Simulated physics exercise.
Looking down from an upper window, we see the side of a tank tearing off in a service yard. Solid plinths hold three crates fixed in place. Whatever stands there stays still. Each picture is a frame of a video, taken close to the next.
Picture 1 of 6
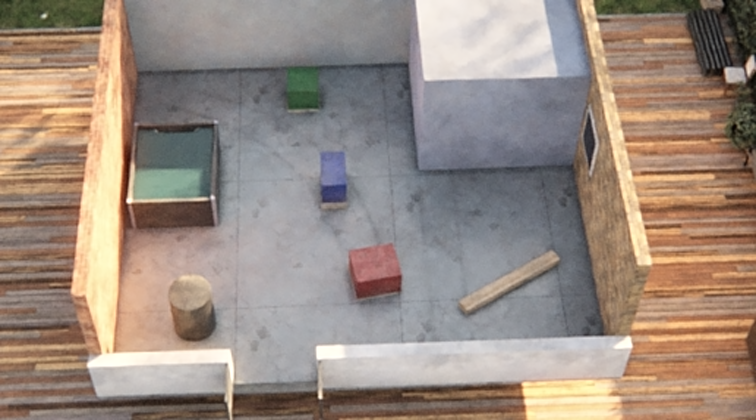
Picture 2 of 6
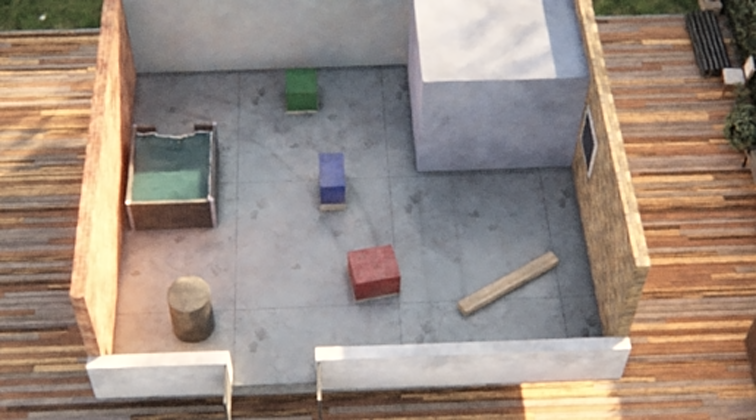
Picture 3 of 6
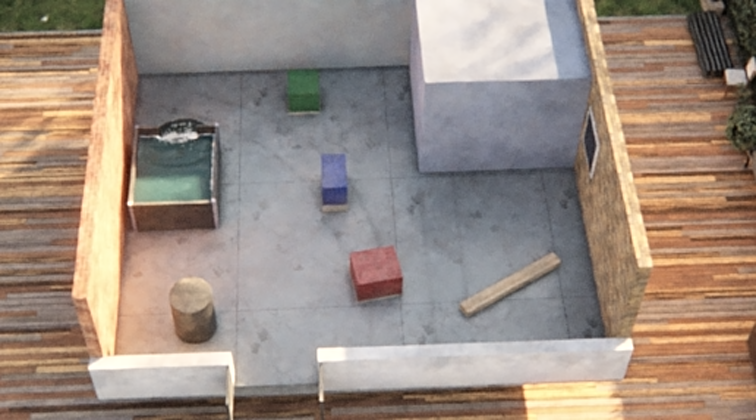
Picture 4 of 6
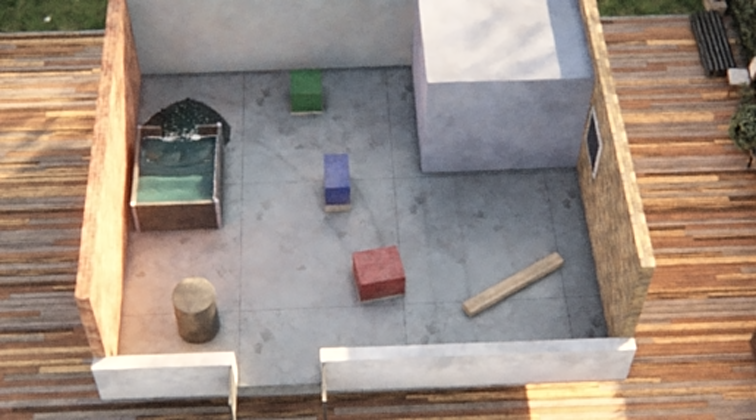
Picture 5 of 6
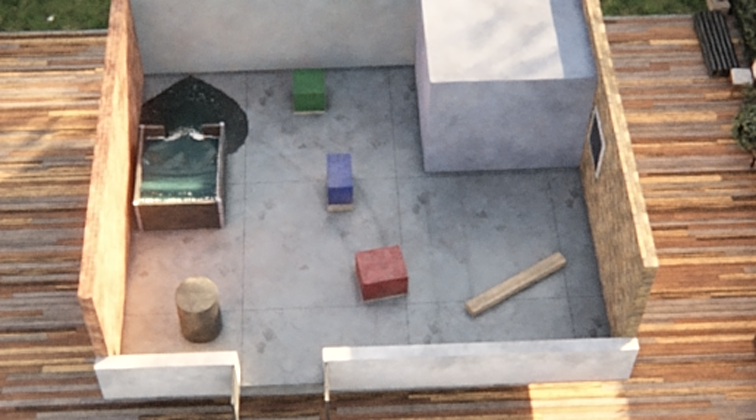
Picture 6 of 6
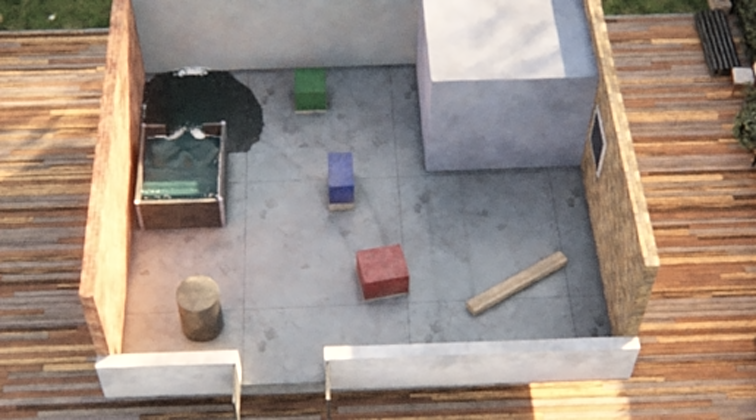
In a walled yard, dark water pours from the tank's far side and spreads outward.
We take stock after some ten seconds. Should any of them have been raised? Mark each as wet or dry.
Green crate: Wet; red crate: Wet; blue crate: Dry.
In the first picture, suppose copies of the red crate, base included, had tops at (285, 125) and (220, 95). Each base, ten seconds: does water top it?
Going in order, the first does get wet and the second does get wet.
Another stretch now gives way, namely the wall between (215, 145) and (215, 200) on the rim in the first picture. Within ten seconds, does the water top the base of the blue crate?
Looking at it, blue crate is flooded.
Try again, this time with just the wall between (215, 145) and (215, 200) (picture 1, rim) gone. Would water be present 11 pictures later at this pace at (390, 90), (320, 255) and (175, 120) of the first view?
One after the other: Covered, awash, no water.
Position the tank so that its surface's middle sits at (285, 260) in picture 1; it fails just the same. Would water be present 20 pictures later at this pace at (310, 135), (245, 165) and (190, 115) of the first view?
Results in order - swamped, swamped, swamped.
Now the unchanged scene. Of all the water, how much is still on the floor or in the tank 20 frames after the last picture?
Roughly 100 parts in every hundred.
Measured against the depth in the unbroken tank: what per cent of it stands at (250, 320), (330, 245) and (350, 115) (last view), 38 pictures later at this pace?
In order: 0, 4, 2 %.
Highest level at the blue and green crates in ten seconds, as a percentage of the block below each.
Peak levels: Approx. 50 % then 430 %.
A moment on, water covers 10 % of the floor; the green crate water round its plinth, the red crate not reached, the blue crate not reached.
Next, water covers 15 % of the floor; the green crate water round its plinth, the red crate not reached, the blue crate not reached.
Then, water covers 20 % of the floor; the green crate water round its plinth, the red crate not reached, the blue crate not reached.
Later, water covers 50 % of the floor; the green crate water round its plinth, the red crate water round its plinth, the blue crate water round its plinth.
In the end, water covers 70 % of the floor; the green crate was topped, the red crate was topped, the blue crate stayed above the water.
